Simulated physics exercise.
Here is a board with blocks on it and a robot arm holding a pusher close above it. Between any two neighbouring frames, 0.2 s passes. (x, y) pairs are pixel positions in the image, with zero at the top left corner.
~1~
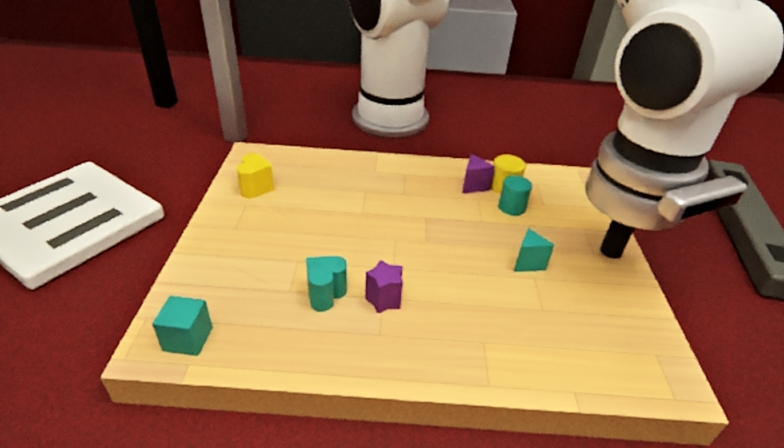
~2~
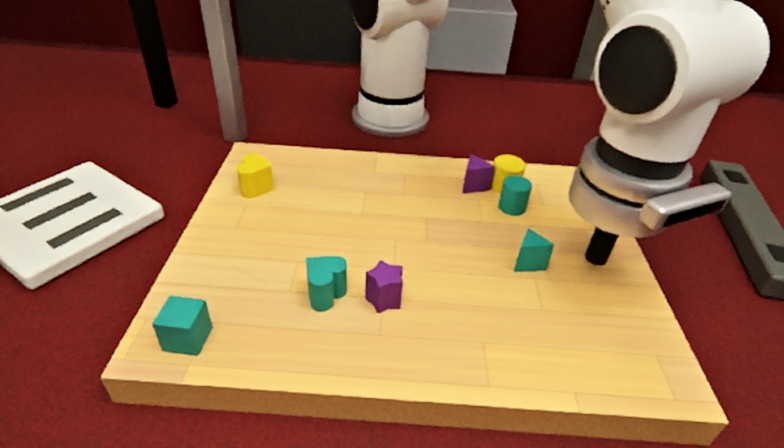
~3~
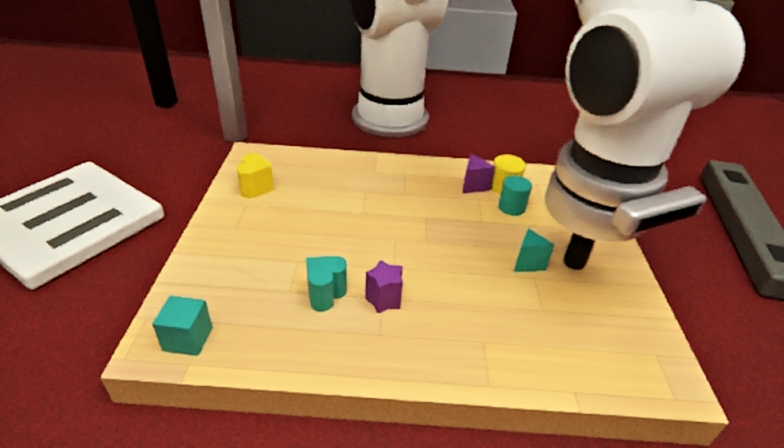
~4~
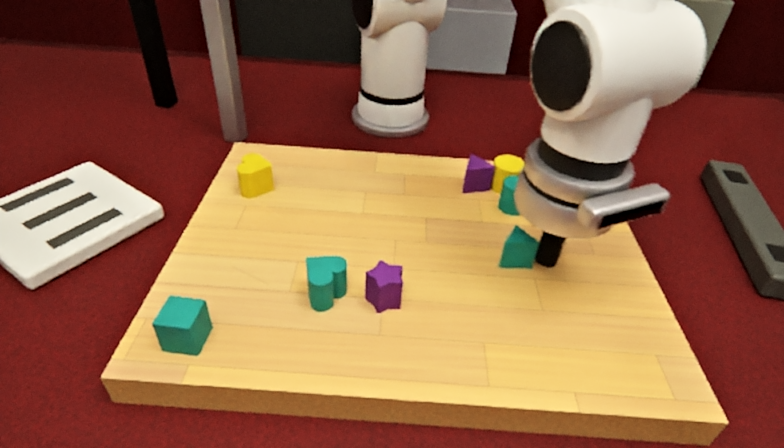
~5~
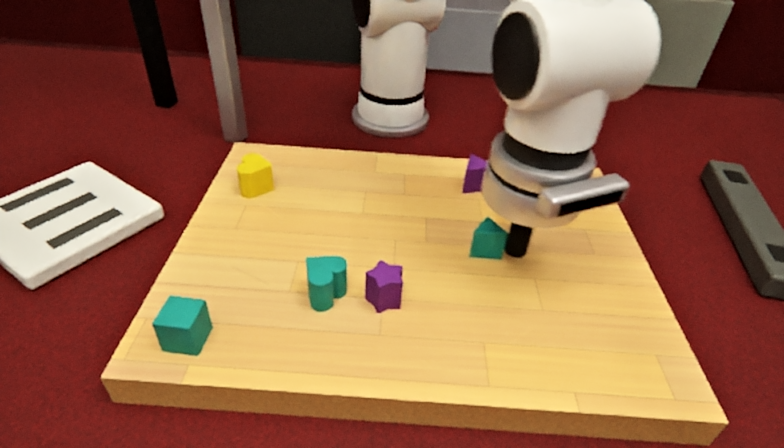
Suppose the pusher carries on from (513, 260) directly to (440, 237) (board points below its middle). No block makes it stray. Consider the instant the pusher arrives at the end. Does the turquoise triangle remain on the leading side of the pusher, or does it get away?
The pusher still drives it.
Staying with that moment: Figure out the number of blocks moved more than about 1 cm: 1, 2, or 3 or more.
It looks like one block will be pushed more than about 1 cm.
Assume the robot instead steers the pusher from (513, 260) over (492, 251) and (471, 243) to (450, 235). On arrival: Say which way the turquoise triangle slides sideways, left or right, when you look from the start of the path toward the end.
That's a shift to the left.
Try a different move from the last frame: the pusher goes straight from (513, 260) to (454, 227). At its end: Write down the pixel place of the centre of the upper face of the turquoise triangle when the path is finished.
The top centre is at (468, 222).
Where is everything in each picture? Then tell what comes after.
In the first picture, pusher's lower end (611, 252); turquoise triangle (535, 239).
In the second picture, pusher (596, 259); blocks still.
In the third picture, pusher (574, 263); blocks still.
In the fourth picture, pusher (546, 260); turquoise triangle (521, 236).
In the fifth picture, pusher (515, 251); turquoise triangle (490, 226).
What follows on the original path. Halfway along, pusher (476, 239); turquoise triangle (459, 218), turned 40° clockwise.
At the end, pusher (441, 228); turquoise triangle (423, 209), turned 25° clockwise.
